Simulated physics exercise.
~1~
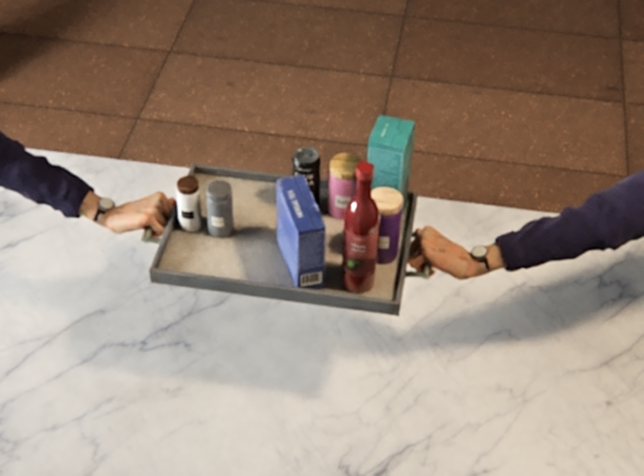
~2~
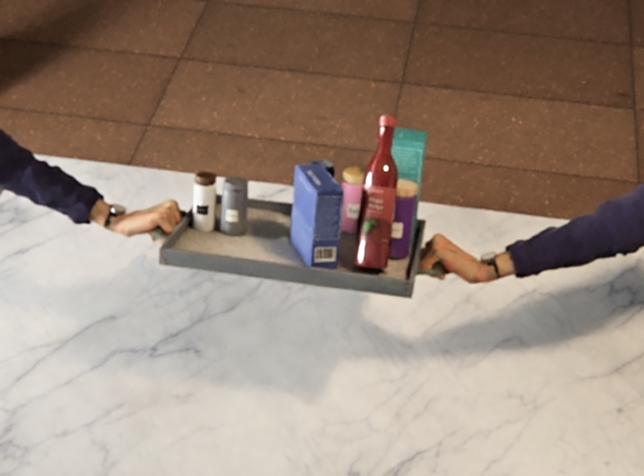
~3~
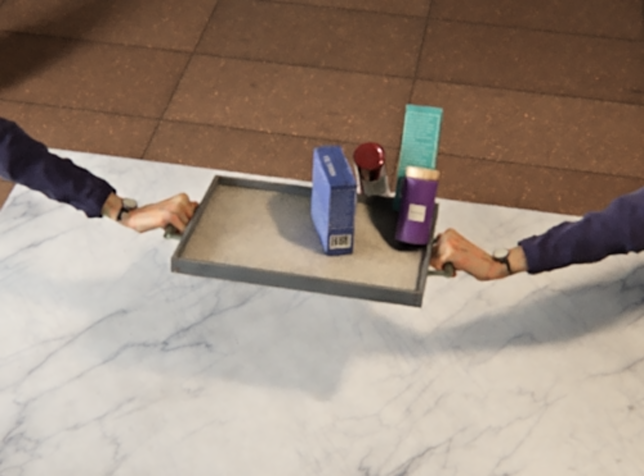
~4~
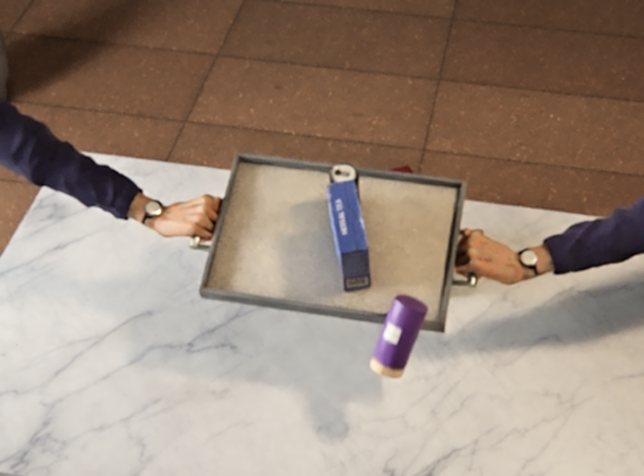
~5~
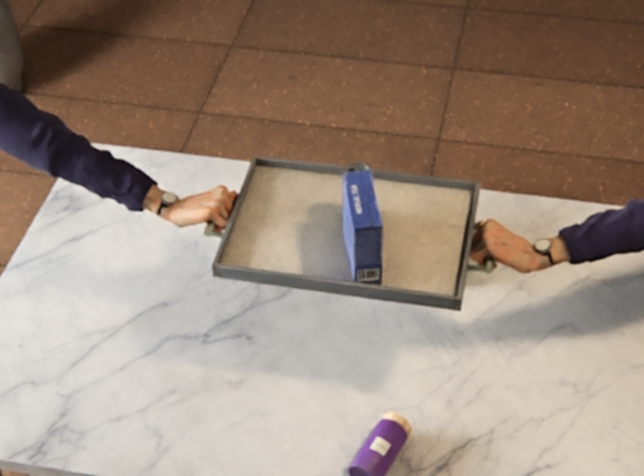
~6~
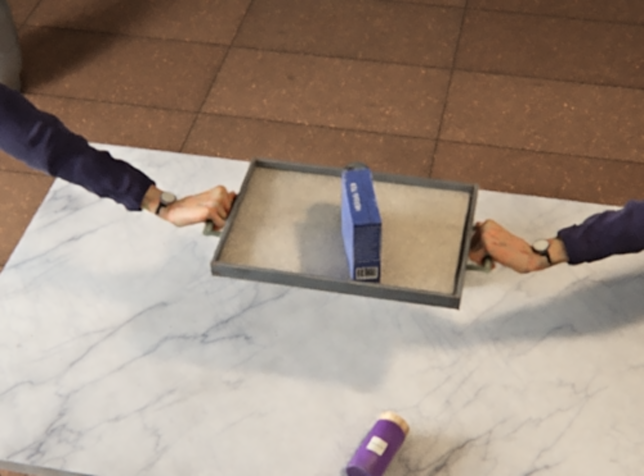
The clip shows two hands tilting a gray tray of bottles, jars and boxes above a marble surface, first away and then toward the viewer, as most items topple and leave it; a blue box remains standing on the tray while a purple jar lies on the marble below.
